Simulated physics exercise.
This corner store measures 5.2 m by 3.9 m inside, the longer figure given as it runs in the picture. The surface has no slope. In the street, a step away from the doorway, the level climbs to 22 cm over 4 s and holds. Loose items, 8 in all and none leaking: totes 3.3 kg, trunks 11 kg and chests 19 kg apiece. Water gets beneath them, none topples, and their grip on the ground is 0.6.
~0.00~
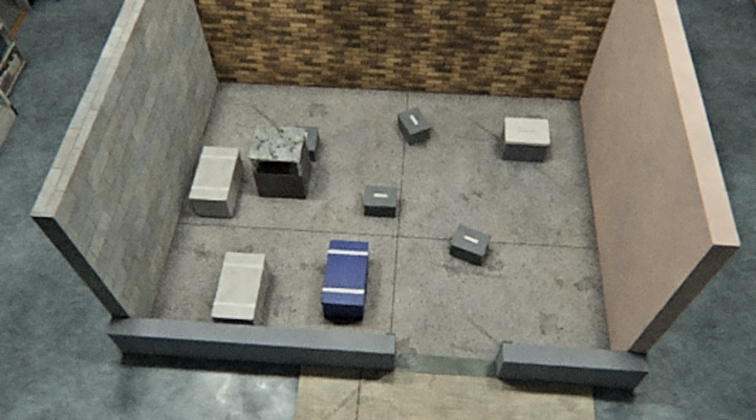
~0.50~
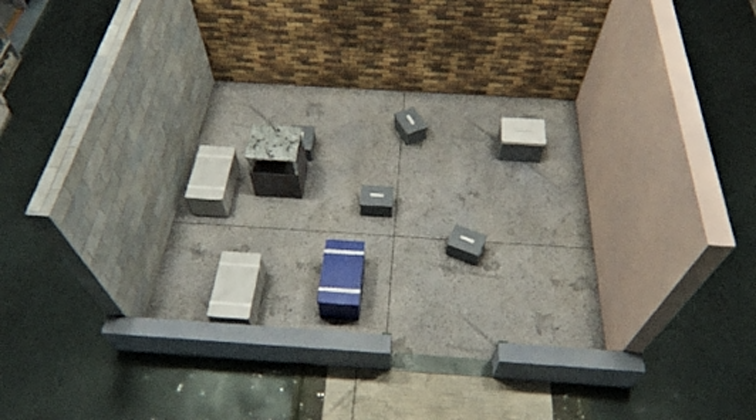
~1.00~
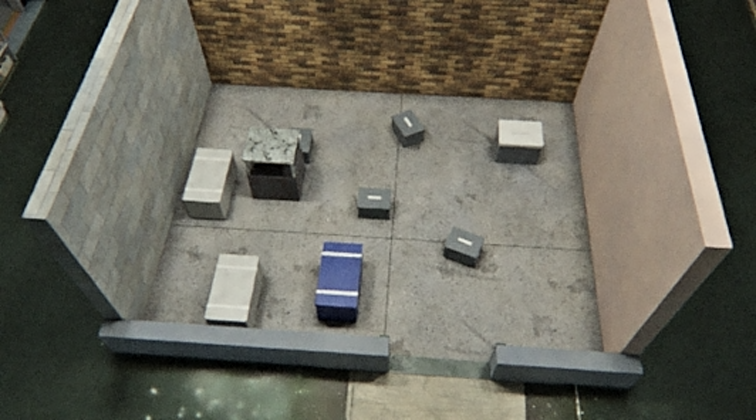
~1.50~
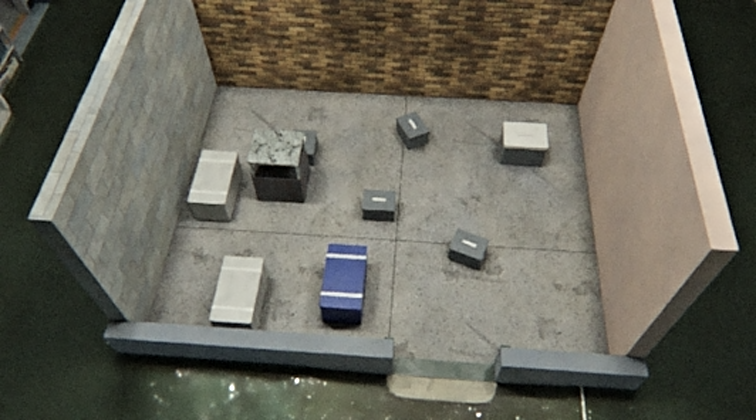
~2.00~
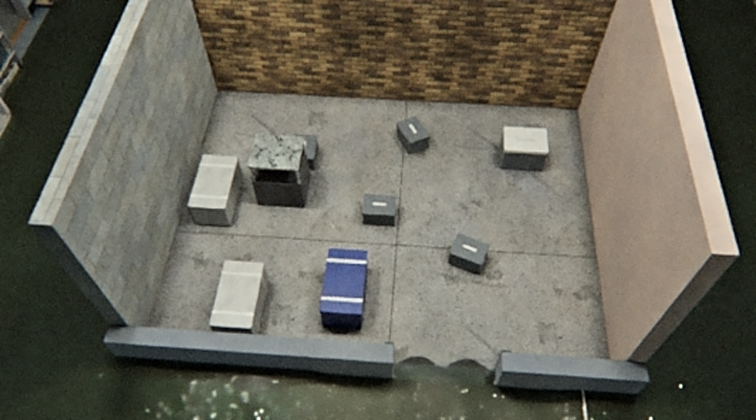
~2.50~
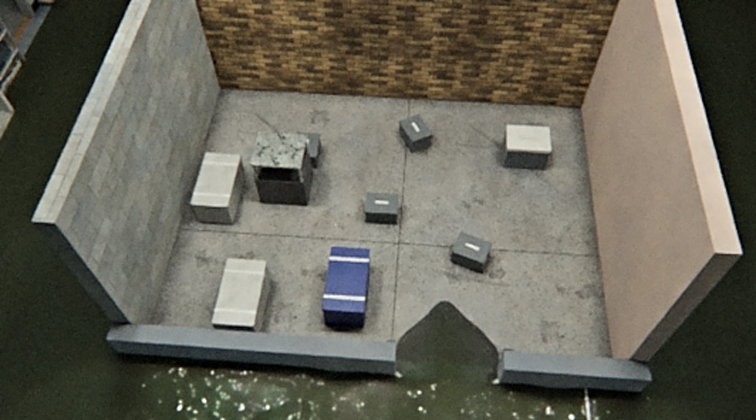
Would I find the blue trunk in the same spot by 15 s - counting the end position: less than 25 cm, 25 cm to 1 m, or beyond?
The blue trunk is nudged along.
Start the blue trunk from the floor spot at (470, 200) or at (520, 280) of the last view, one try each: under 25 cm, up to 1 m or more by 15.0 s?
In that order: It travels far; it slides a little.
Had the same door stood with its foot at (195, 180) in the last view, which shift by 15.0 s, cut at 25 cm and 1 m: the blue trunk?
Then the blue trunk gets carried off.
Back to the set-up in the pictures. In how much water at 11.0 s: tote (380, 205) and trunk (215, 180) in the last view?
Roughly 7 and 4 cm.
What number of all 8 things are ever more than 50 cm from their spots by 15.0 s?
7 of them.
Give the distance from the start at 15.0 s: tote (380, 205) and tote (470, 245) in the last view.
In that order: 250 cm, 250 cm.
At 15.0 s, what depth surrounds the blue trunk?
About 7 cm.
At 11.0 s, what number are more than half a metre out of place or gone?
5 of them.
After 3.5 s the blue trunk is near (347, 278), 0.0 m from its start, aground; 0 afloat.
After 6.8 s the blue trunk is near (338, 278), 0.1 m from its start, aground; 3 afloat.
After 11.0 s the blue trunk is near (338, 278), 0.1 m from its start, aground; 6 afloat.
After 15.0 s the blue trunk is near (383, 261), 0.4 m from its start, afloat; 8 afloat.
